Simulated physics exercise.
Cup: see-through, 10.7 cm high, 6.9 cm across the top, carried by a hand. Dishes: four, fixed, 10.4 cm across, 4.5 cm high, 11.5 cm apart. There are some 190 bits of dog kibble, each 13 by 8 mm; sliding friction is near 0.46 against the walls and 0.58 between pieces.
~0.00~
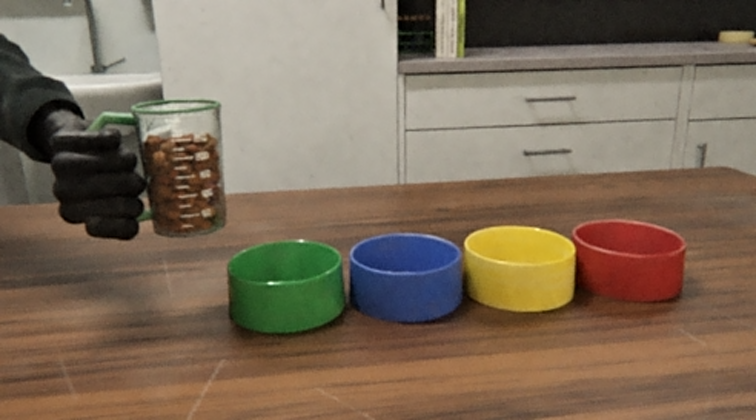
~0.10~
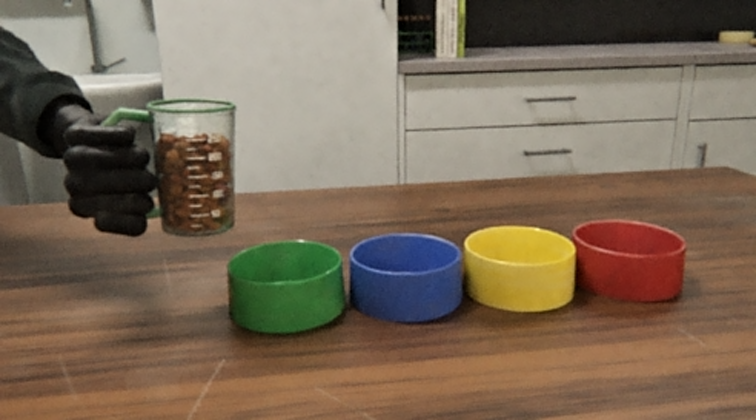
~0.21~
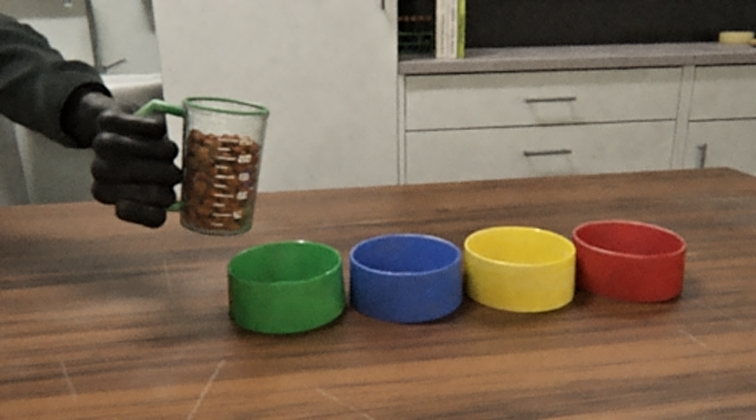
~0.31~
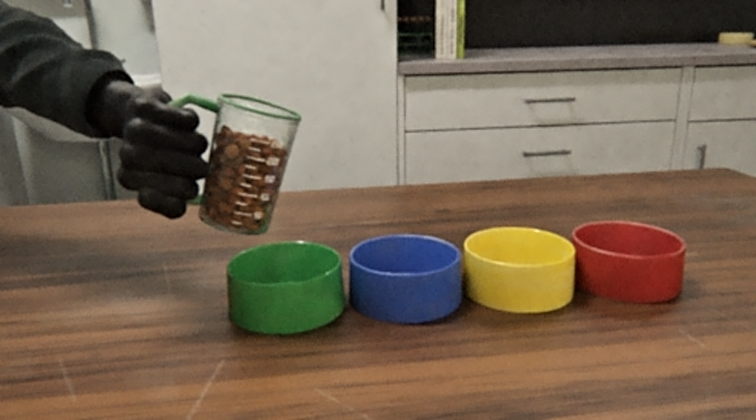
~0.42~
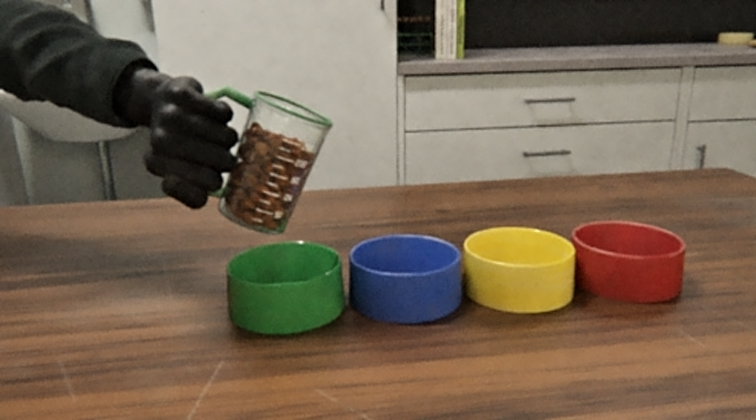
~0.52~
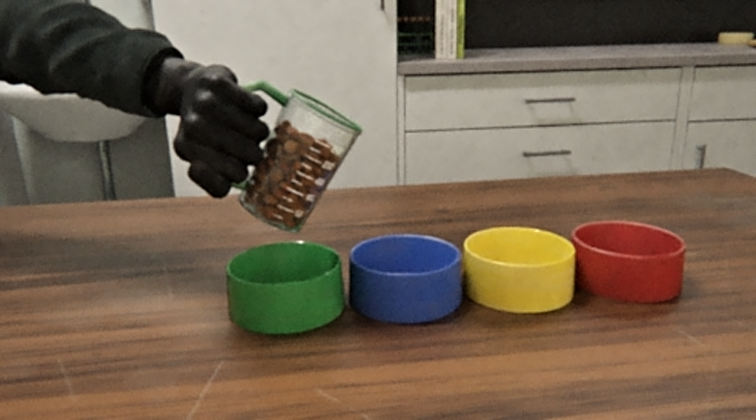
A black-gloved hand carries a clear measuring cup of brown pieces rightward above a wooden table, tilting it steadily to the right as it passes over a green dish beside blue, yellow and red ones, the pieces still inside.
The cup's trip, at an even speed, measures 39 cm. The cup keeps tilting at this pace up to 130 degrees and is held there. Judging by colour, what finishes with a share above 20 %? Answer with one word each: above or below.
Red above, blue below, green below, yellow below, counter below.
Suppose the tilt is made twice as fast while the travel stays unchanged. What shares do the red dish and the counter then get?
Then red would get 0 and the counter 10.
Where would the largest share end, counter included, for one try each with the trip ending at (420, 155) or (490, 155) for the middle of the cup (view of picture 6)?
Yellow, then yellow.
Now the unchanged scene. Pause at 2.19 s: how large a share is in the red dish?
I'd say around 95 per cent.
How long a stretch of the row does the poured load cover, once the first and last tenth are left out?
That stretch comes to around 6 cm.
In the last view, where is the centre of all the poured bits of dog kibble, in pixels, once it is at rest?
When it all comes to rest, the middle is near (635, 259).
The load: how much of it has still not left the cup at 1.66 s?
Near 90 per cent of the load.
Then, at 1.20 s, tilt 77 degrees; cup holds 100 %.
After 1.66 s, tilt 108 degrees; cup holds 90 %, red 10 %.
Then, at 2.19 s, tilt 130 degrees; cup holds 0 %, red 95 %.
At rest (2.7 s), red 95 %, blue 0 %, green 0 %, yellow 0 %, counter 5 %.
